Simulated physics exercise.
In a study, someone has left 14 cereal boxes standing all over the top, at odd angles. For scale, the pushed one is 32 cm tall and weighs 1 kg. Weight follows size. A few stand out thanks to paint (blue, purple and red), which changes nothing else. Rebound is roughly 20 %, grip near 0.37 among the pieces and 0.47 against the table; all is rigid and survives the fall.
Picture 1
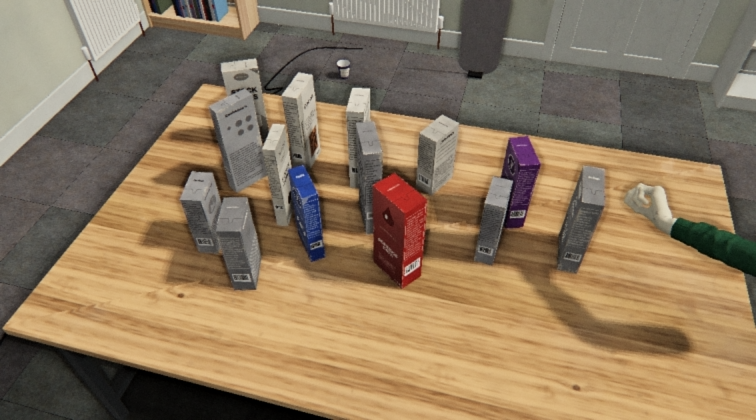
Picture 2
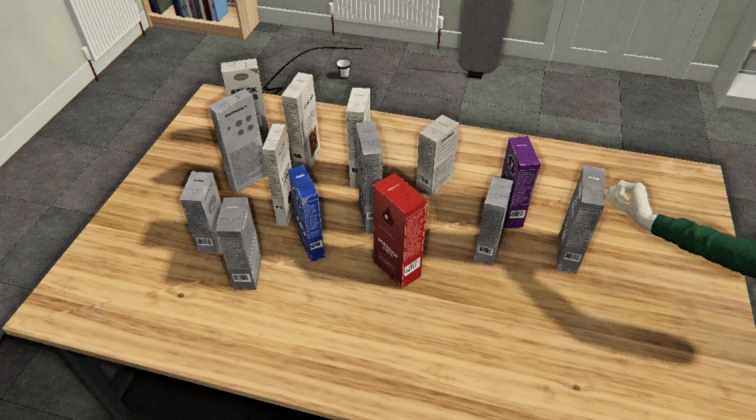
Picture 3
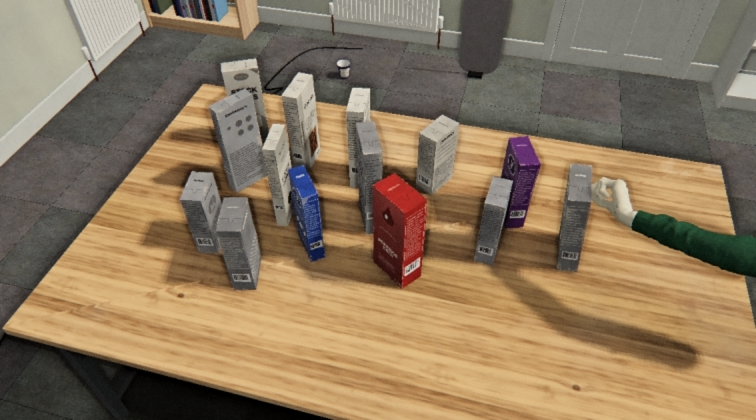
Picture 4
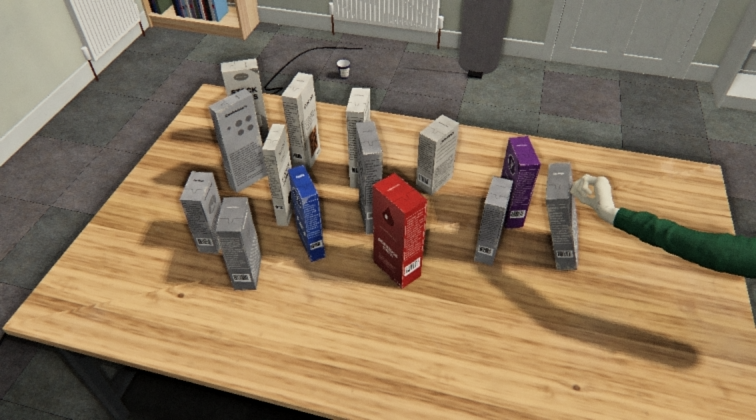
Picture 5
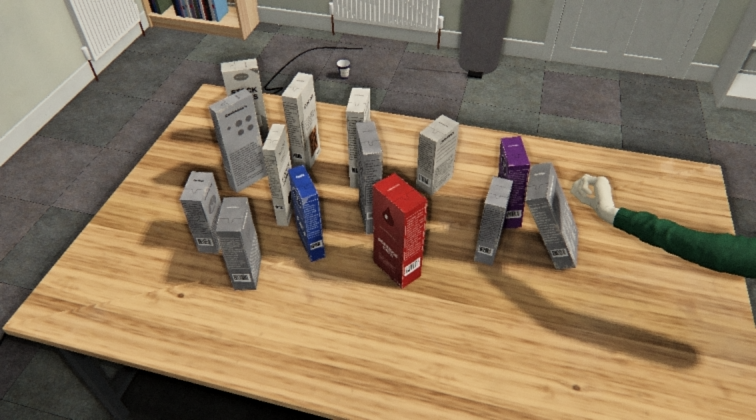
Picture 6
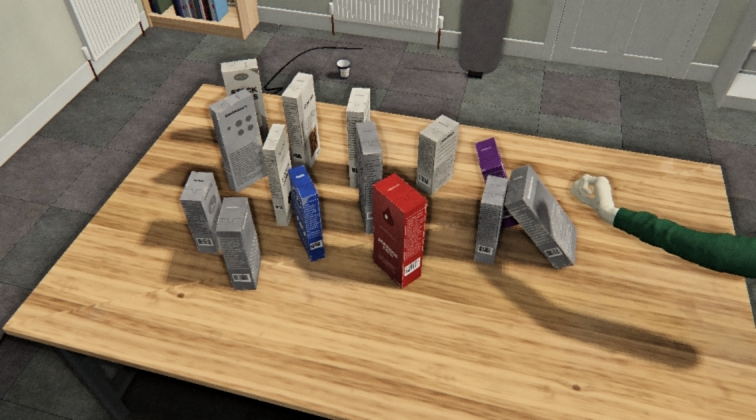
A gloved hand in a green sleeve pushed the rightmost gray box left across a wooden table of standing boxes, then stopped as that box leaned over and the purple one behind it tipped left.
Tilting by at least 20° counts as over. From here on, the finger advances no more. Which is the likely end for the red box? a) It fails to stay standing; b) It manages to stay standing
(b) It manages to stay standing.
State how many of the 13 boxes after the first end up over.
All told, it comes to 2.
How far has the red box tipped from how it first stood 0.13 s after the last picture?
My estimate is close to 0°.
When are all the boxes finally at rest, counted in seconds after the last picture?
Somewhere near 0.5 seconds.
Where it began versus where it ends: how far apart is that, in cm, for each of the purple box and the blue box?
The purple one ends 20 cm from its start and the blue one 0 cm.
Then, 0.13 s on from the sixth picture, 1 of the 13 other boxes over; red box unmoved; purple box tipped 44°.
Then, 0.25 s on from the sixth picture, 2 of the 13 other boxes over; red box unmoved; purple box lying flat.
Finally, 2 of the 13 other boxes over; red box unmoved; purple box lying flat; blue box unmoved. Eleven left standing. Seen by the last camera, middles, red box near (396, 235), purple box near (456, 205).
